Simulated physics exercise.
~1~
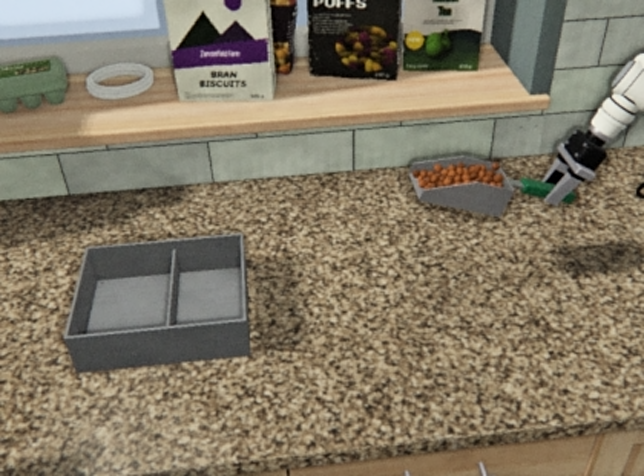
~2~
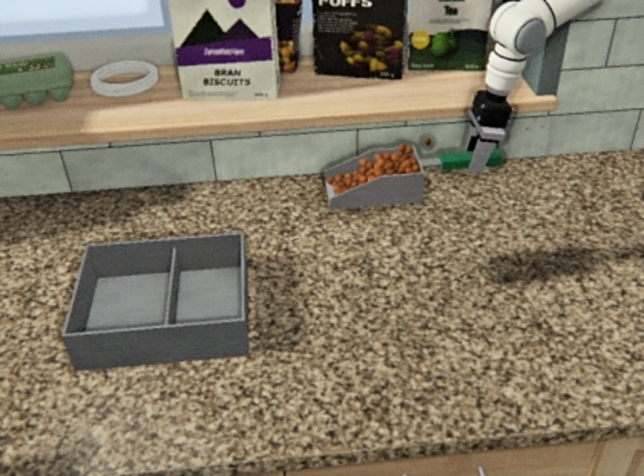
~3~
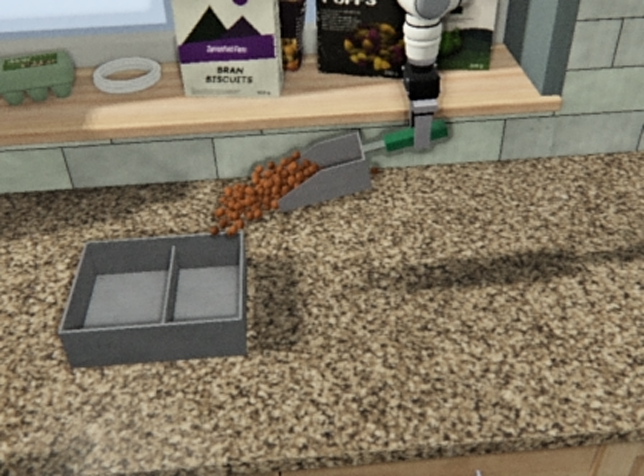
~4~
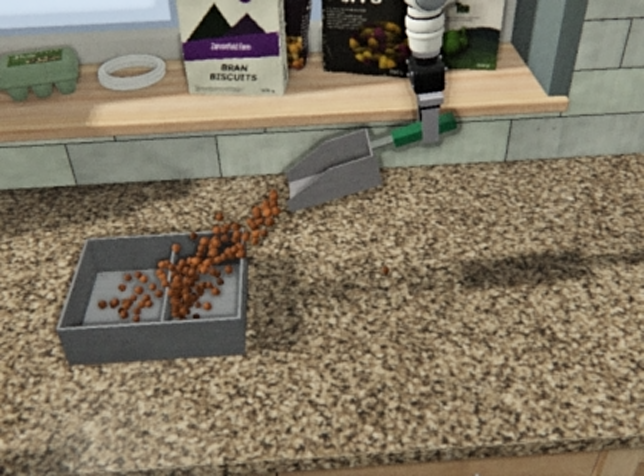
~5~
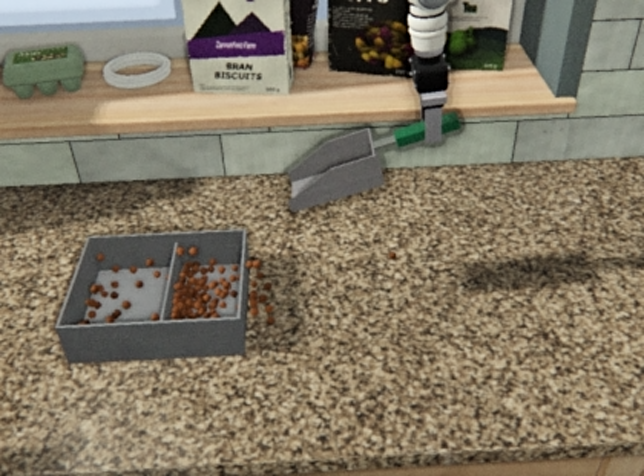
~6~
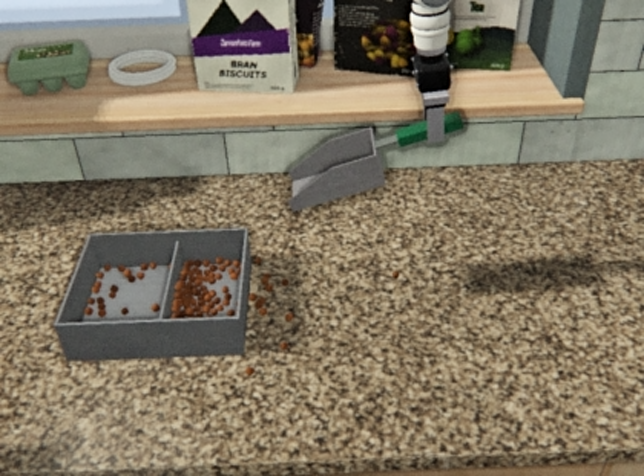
A robot arm moves a scoop left and tips hazelnuts into a divided grey bin, spilling a few.
